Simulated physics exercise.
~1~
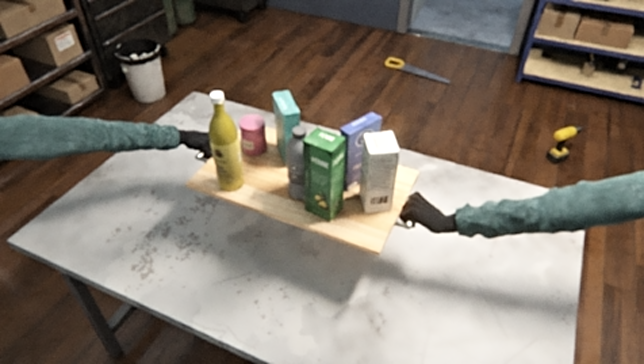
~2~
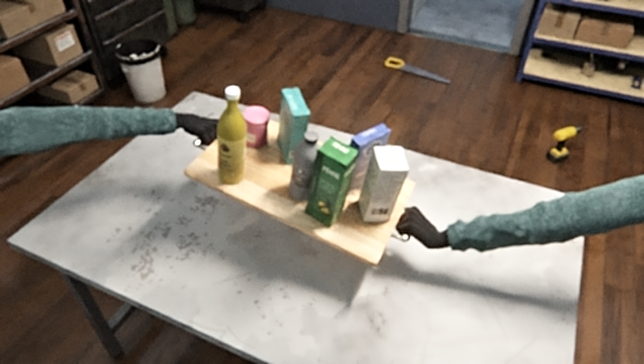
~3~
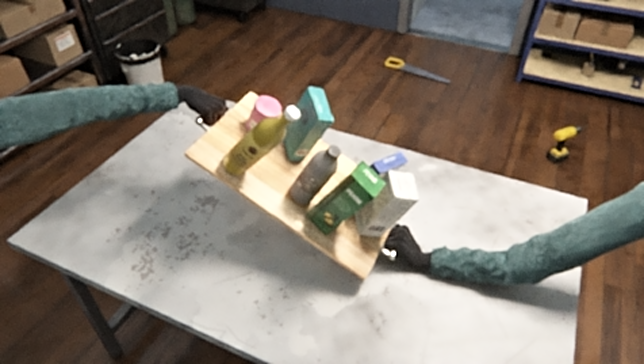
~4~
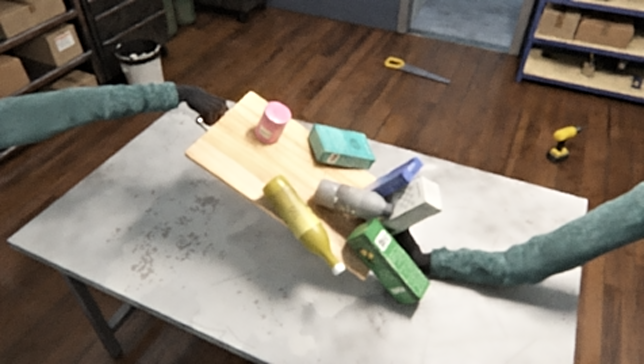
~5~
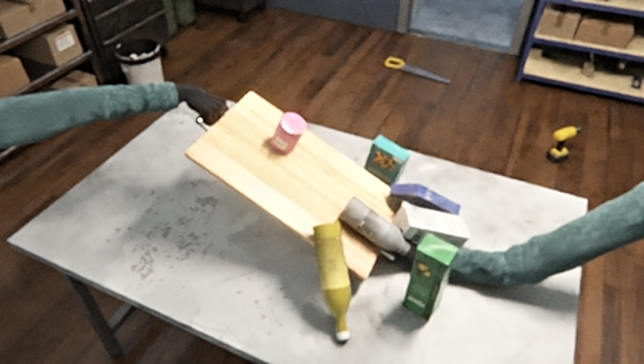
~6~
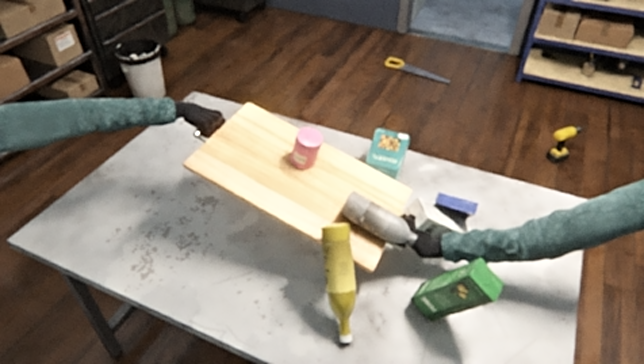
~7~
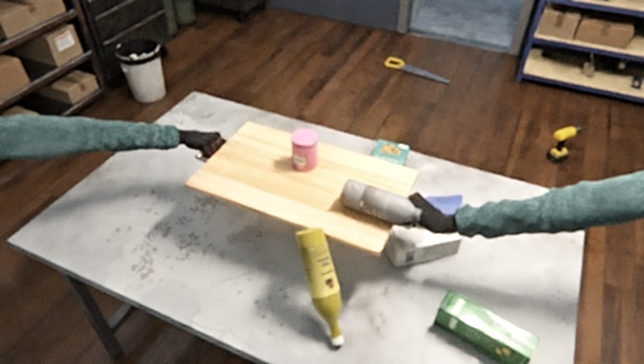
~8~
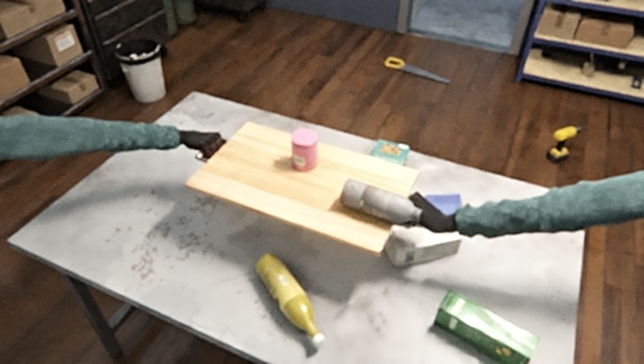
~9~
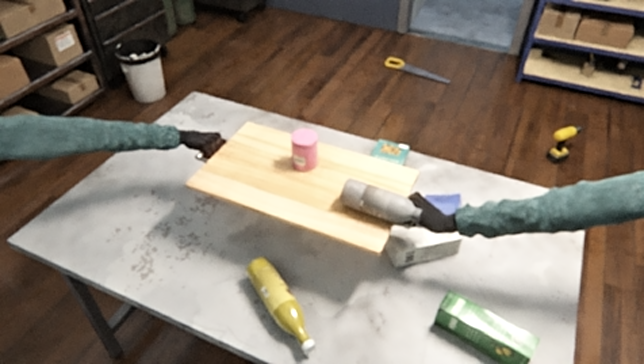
A rimless wooden tray, held by two gloved hands in teal sleeves above a pale table in a workshop, is seen from above. It carries a yellow bottle and pink jar at left, a turquoise packet behind, a grey bottle and green carton mid-tray, and blue and white boxes at right. The right edge dips steeply, and the items lean, topple and slide right. The yellow bottle, both cartons and both packets drop off as the jar slides upright. The tray levels, and the yellow bottle tips down and rolls slightly left. The grey bottle lies by the right hand; the jar still stands.
